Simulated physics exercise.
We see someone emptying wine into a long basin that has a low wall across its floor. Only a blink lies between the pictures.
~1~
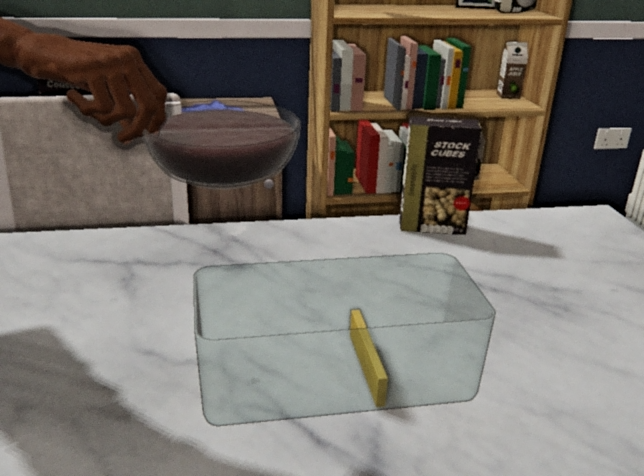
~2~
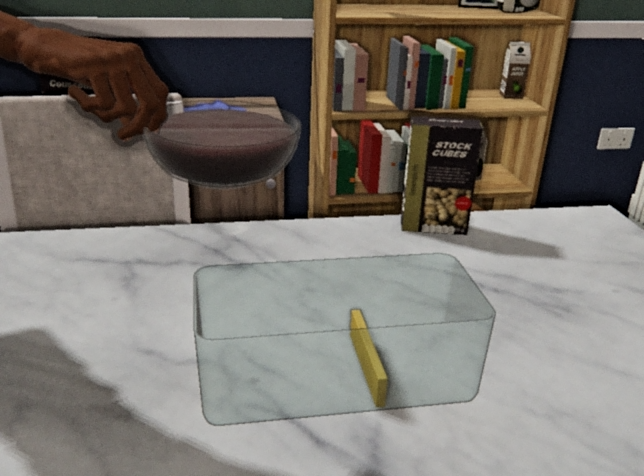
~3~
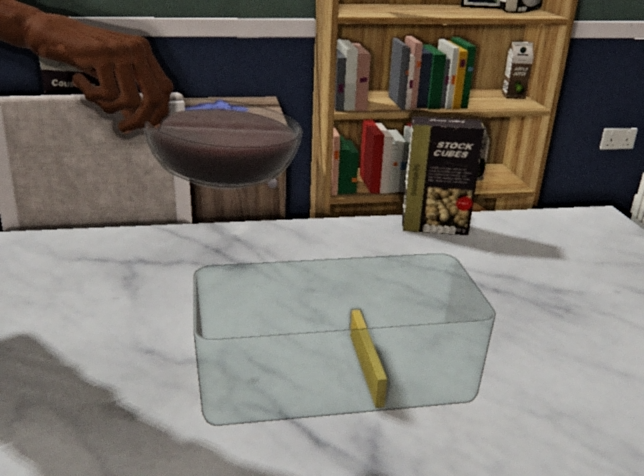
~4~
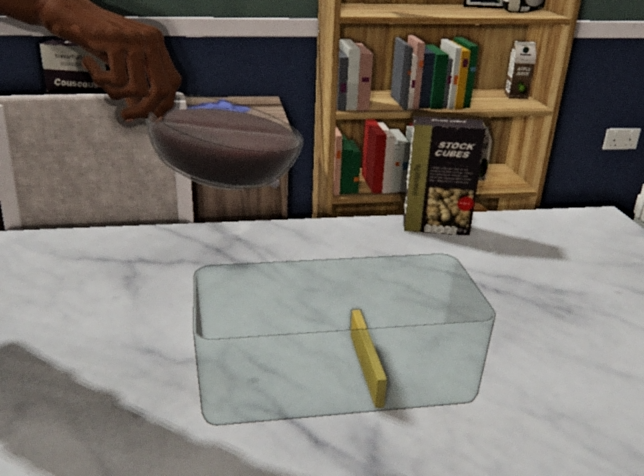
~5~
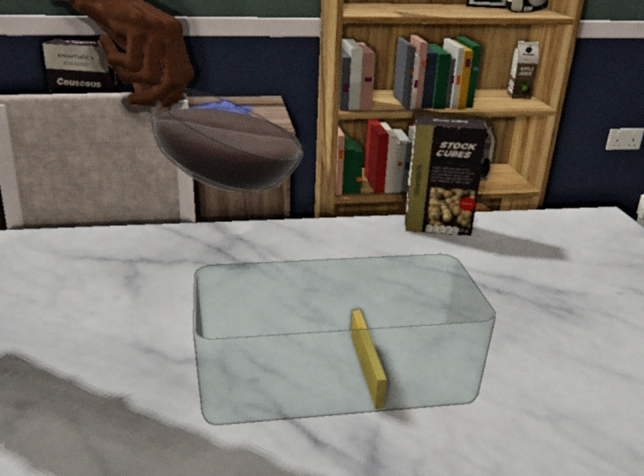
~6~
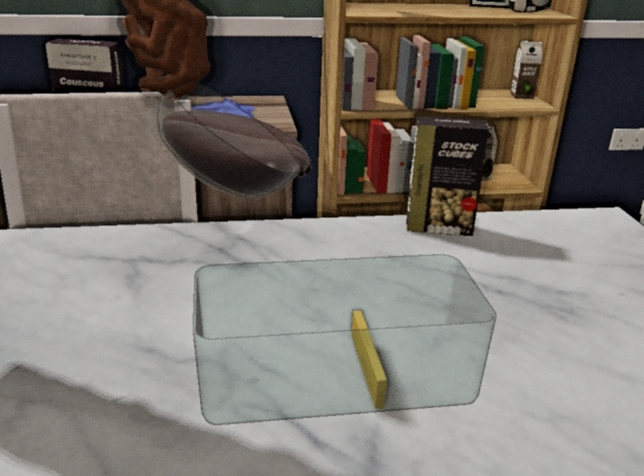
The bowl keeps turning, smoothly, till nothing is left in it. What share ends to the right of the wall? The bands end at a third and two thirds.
The share right of the wall is less than a third.
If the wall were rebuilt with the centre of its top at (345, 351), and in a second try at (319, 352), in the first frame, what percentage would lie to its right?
First some 50, then 70 per cent.
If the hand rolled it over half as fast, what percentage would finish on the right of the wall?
Some 30 per cent.
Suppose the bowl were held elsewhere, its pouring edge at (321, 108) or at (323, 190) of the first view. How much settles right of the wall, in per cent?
The first gives 35 %, the second 20 %.
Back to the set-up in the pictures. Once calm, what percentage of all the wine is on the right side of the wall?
Near 10 %.
A moment on, the bowl is tipped on its side and 5 per cent is still to pour, 33 is left of the wall and 1 right of it.
Next, the bowl is tipped right over and 0 per cent is still to pour, 91 is left of the wall and 6 right of it.
Then the bowl is tipped right over and 0 per cent is still to pour, 80 is left of the wall and 10 right of it.
Later the bowl is tipped right over and 0 per cent is still to pour, 80 is left of the wall and 12 right of it.
Finally, 80 per cent lies left of the wall, 12 right of it and 8 outside.
